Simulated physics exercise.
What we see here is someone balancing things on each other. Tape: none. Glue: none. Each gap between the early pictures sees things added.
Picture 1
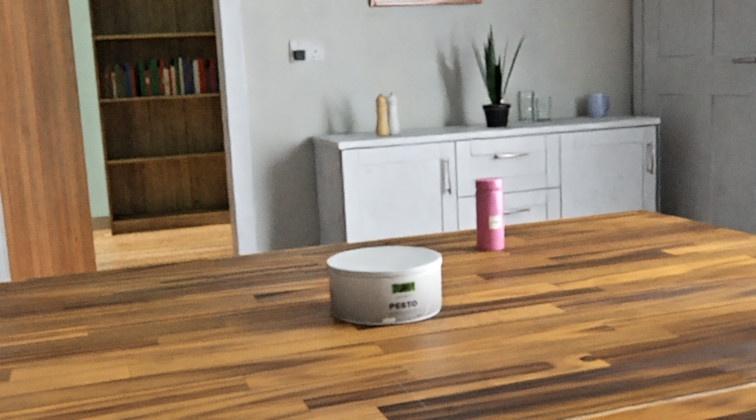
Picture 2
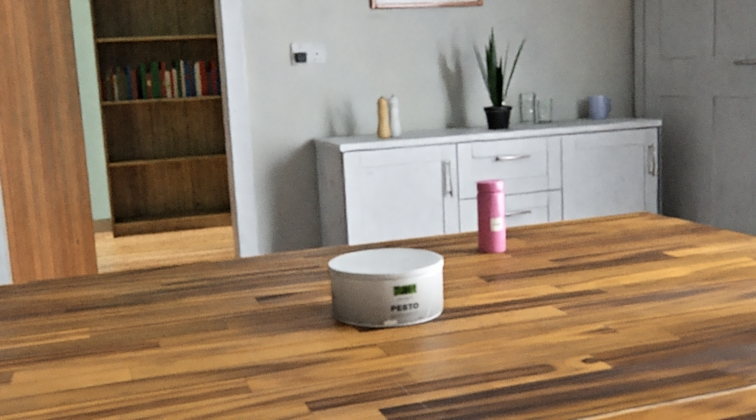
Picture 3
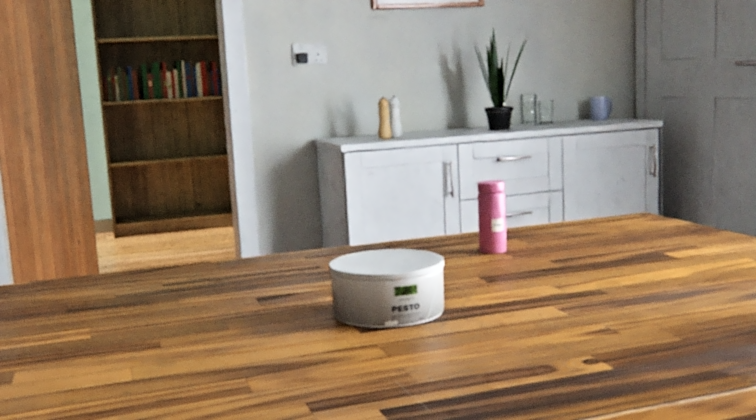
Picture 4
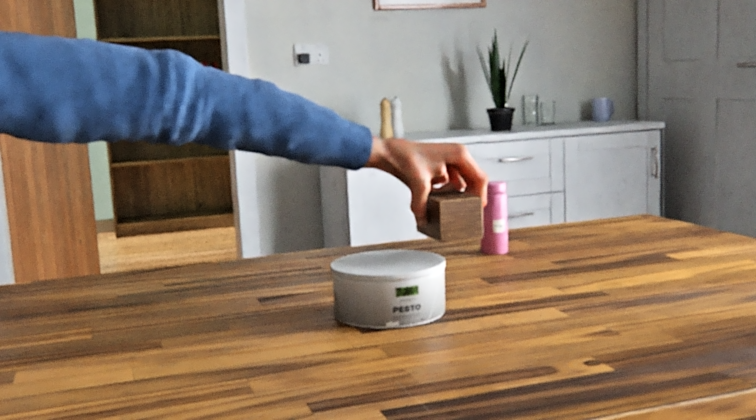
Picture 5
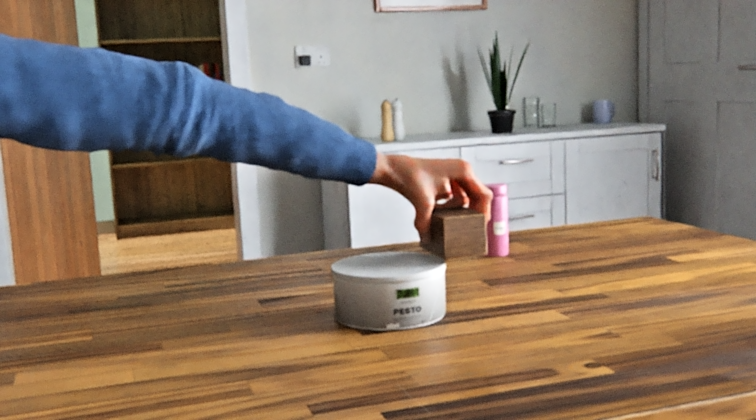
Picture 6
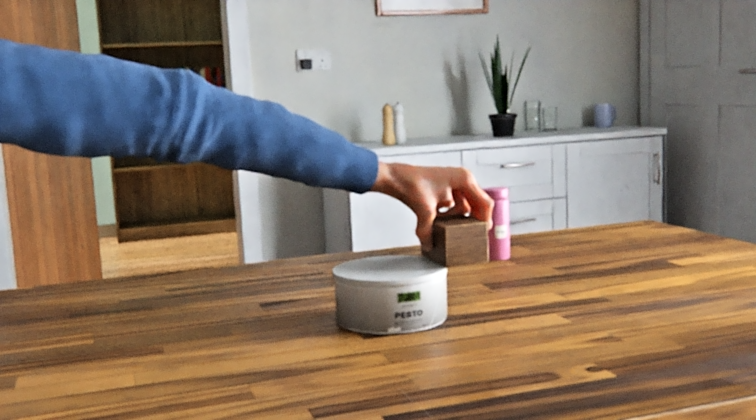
We see a white tub and a pink bottle on a striped wooden table, with nothing moving at first. Then a blue-sleeved arm reaches in from the left, lowering a brown block by hand just behind the tub.
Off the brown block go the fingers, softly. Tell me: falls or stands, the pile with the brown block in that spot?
Falls.
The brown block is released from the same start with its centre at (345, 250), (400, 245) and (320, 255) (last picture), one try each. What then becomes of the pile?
Lab note - case 1: No collapse; case 2: No collapse; case 3: Collapse.
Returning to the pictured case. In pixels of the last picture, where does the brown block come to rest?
Look around (475, 286) in the final frame.
Then, 0.20 s on from there, brown block now fallen.
Then, 0.40 s on from there, things are still on the move.
Then, 1.90 s on from there, nothing new.
In the end, fallen, brown block; the other 2 unmoved. At the end, from the last picture's camera, brown block near (475, 286). The pile loses its balance.
